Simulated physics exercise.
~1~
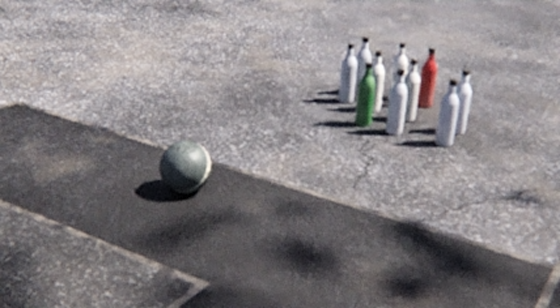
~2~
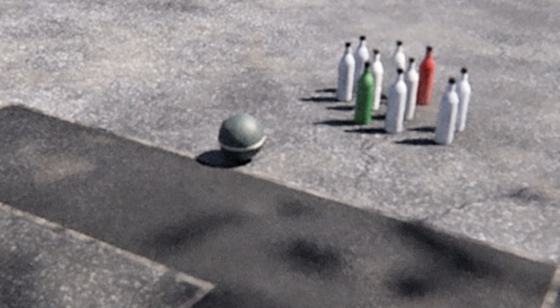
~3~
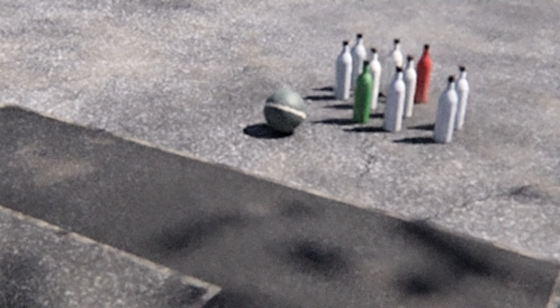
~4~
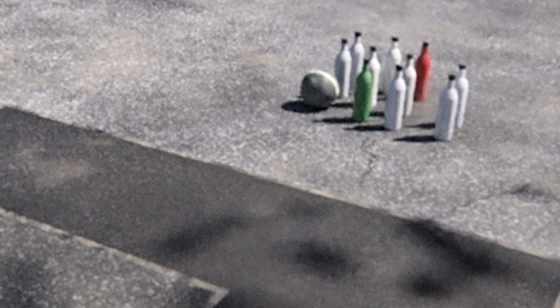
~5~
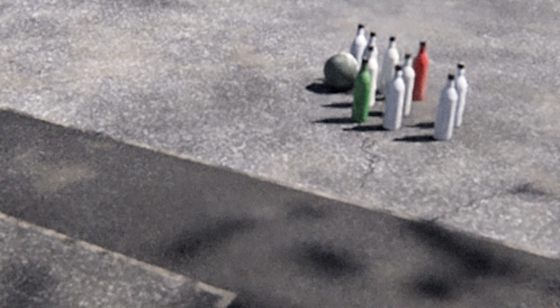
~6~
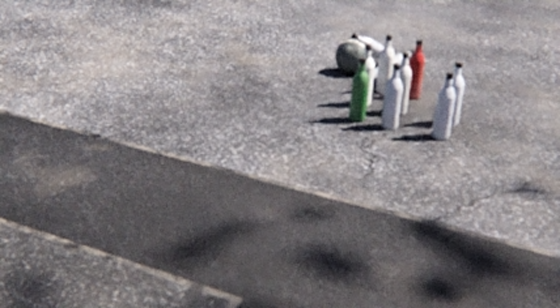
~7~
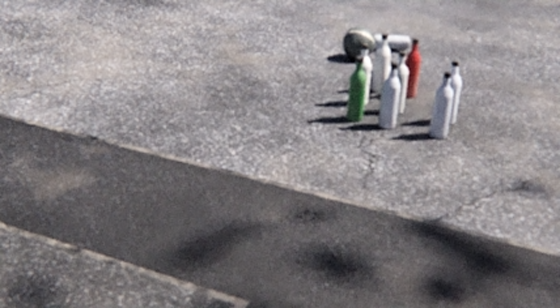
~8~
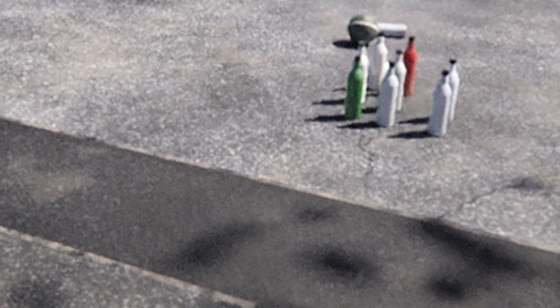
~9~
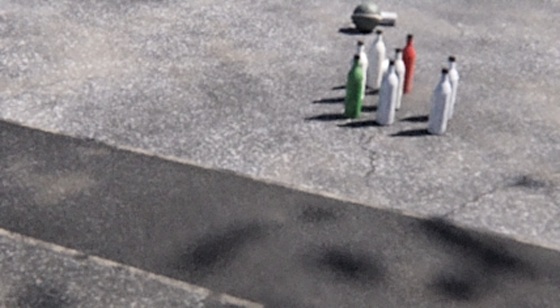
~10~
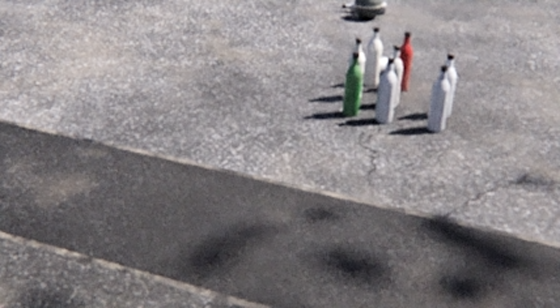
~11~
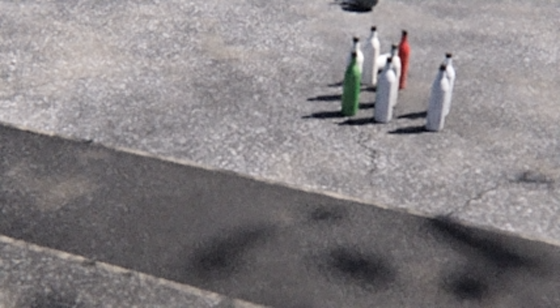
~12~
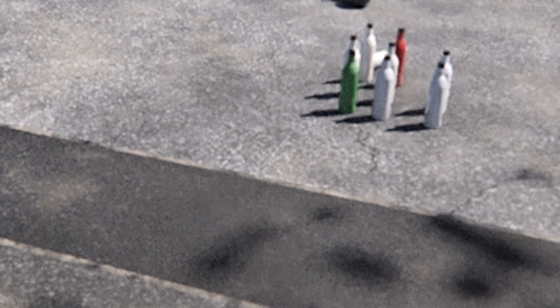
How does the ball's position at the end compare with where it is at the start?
At the start the ball is on the dark strip at the left, in front of the bottles. By the end it is at the top edge of the view, beyond the bottles and farther to the right.
